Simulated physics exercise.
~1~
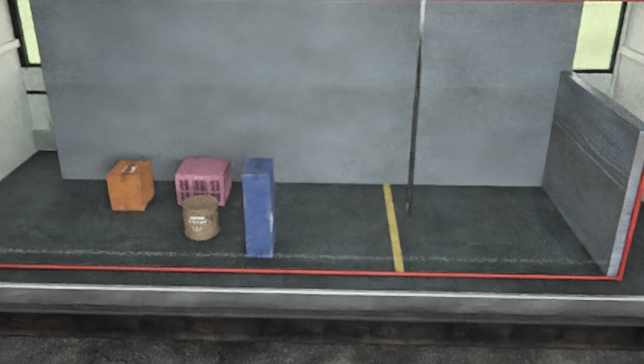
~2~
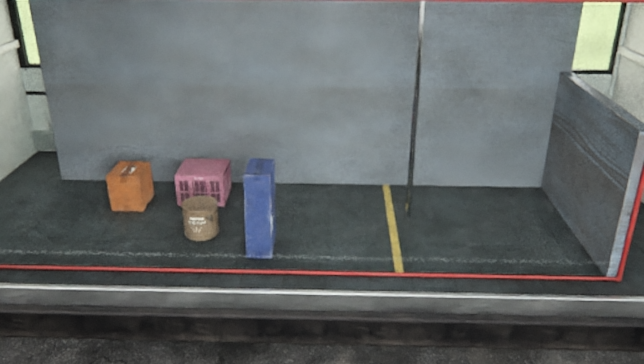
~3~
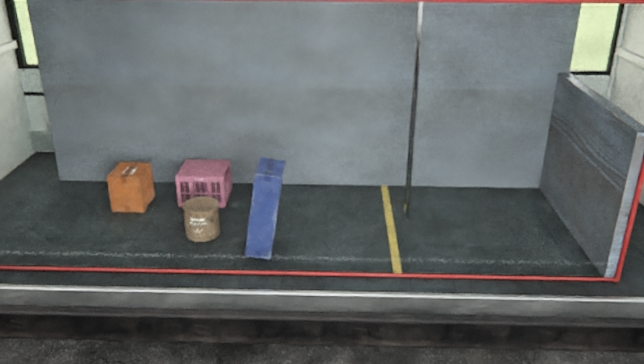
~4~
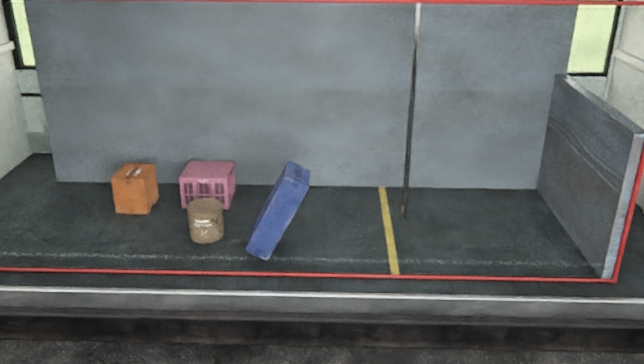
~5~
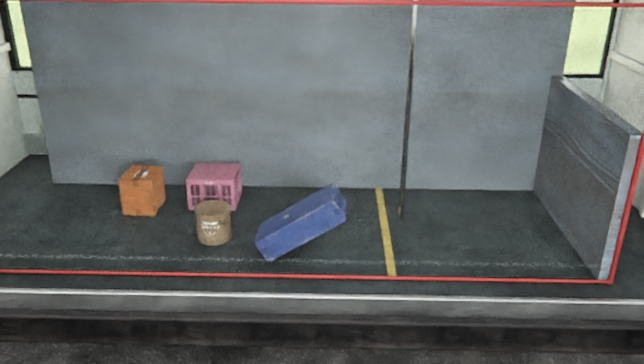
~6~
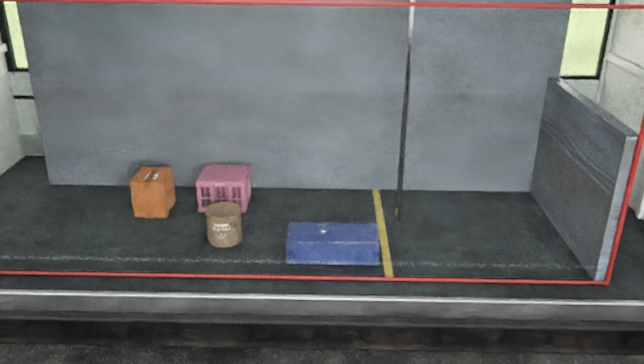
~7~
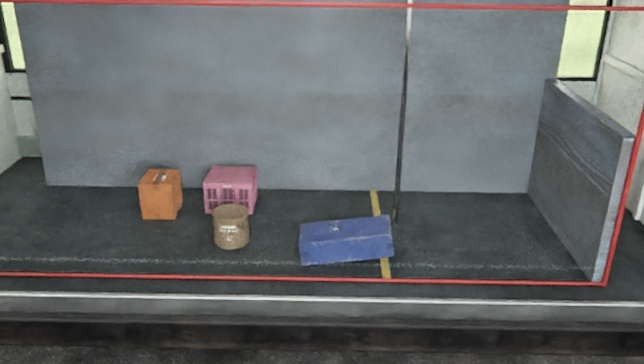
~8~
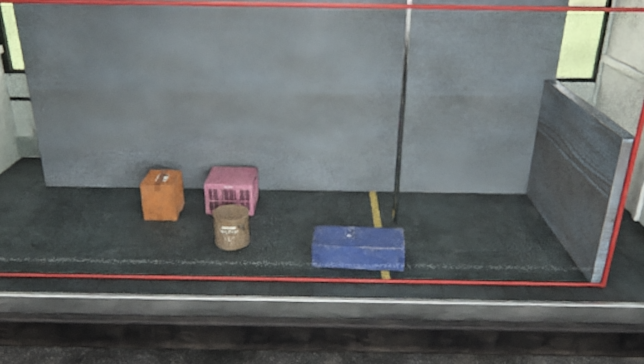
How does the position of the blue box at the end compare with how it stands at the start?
The blue box is upright at the start, but by the end it is lying on its side.
